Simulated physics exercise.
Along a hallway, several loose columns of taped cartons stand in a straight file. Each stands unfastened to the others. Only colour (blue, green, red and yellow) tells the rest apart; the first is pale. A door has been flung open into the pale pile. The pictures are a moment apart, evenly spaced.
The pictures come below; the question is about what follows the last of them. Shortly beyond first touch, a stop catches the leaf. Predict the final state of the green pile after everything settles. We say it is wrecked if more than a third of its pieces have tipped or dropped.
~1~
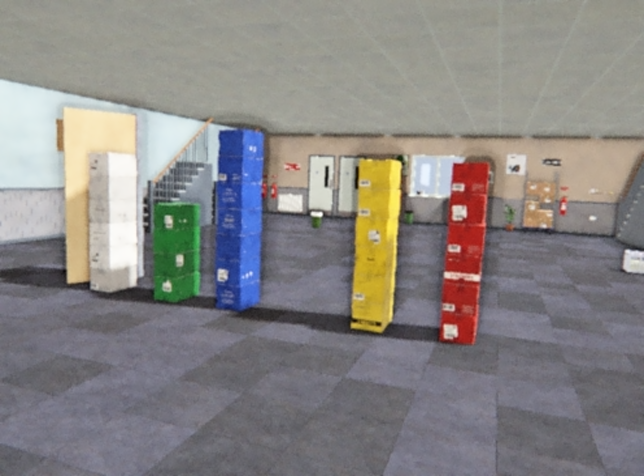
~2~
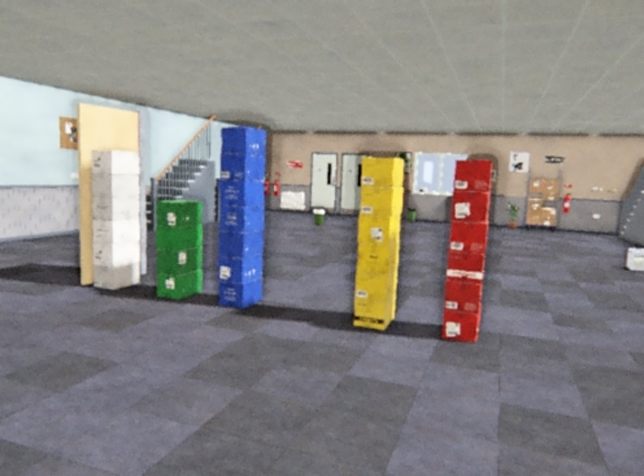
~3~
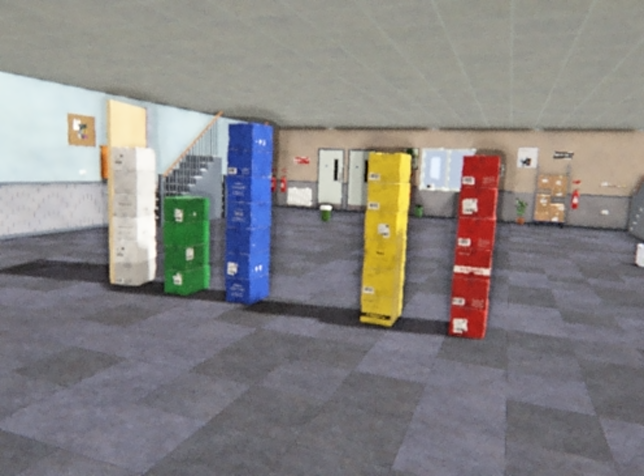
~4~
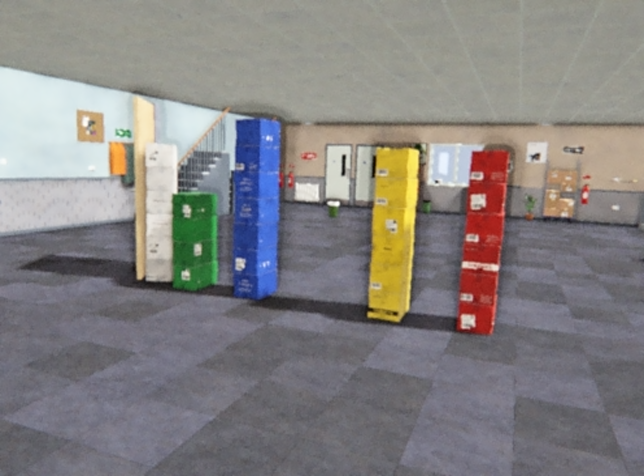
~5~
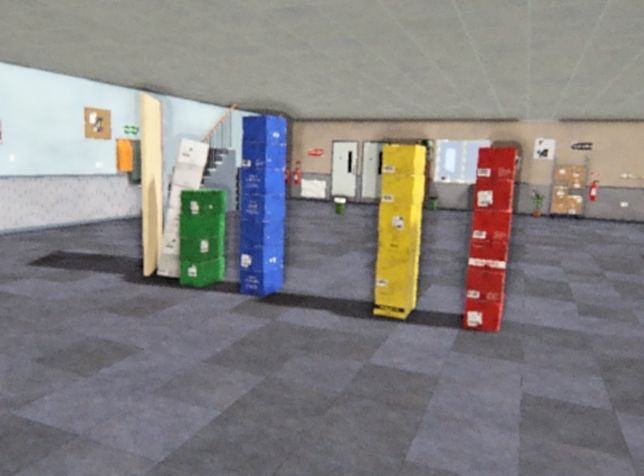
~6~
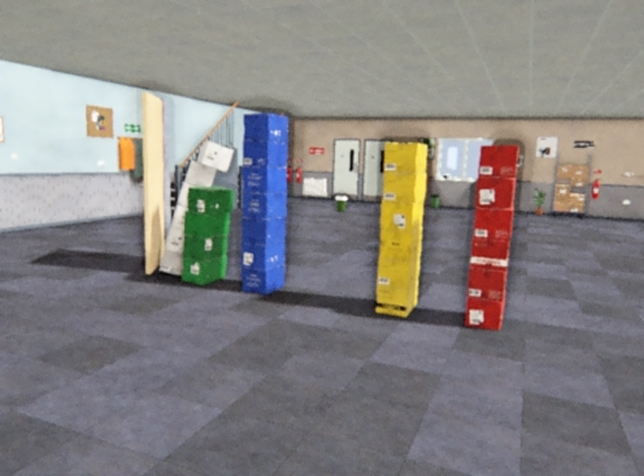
Final state: Largely intact.
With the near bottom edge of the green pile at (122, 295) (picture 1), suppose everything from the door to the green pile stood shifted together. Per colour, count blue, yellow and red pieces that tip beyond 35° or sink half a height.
Result - blue at 0, yellow at 0, red at 0.
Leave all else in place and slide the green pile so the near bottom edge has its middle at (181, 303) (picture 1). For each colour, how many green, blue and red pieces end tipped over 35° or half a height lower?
Pile by pile, I count green 0, blue 0 and red 0.
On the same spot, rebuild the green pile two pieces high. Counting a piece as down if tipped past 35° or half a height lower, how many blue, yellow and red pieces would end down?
Going pile by pile: Blue 0, yellow 0, red 0.
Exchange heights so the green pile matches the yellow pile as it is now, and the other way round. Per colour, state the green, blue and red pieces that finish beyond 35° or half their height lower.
The tally reads green 6, then blue 7, then red 6.
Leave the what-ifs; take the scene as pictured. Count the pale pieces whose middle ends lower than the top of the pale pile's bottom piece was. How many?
Counting the pale pieces gives 6.
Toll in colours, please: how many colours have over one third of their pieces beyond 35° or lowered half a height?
That makes 0 in total.
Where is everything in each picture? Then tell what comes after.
In the first picture (we follow the side turned to the camera; the camera pans a little), door edge (64, 144) swinging in; top green carton (188, 216); top blue carton (231, 143); no other piece has moved.
The second picture shows door edge (79, 141) swinging in; top green carton (191, 214).
The third picture shows door edge (109, 138) past square; top green carton (198, 210).
The fourth picture shows door edge (136, 135) past square; top green carton (206, 206).
The fifth picture shows door edge (143, 132) past square, top of the pale pile leaning a little; top green carton (214, 203) displaced a little; one has shifted.
The sixth picture shows door edge (145, 130) past square, top of the pale pile leaning clearly; top green carton (221, 202) tipped barely; top blue carton (256, 127); 4 stirred so far.
Soon, 1 of the pale pile down; none of the 4 green cartons down (0 of 23 in all colours); top green carton tipped a little.
A while on, 2 of the pale pile down; none of the 4 green cartons down (0 of 23 in all colours); top green carton tipped clearly.
Towards the end, 6 of the pale pile down; none of the 4 green cartons down (0 of 23 in all colours); top green carton tipped clearly.
Then, 6 of the pale pile down; none of the 4 green cartons down (0 of 23 in all colours); top green carton tipped clearly; top blue carton displaced a little.
Finally, 6 of the pale pile down; none of the 4 green cartons down (0 of 23 in all colours); top green carton tipped clearly; top blue carton unmoved. Seen by the last camera, middles, top green carton near (239, 206), top blue carton near (267, 128).
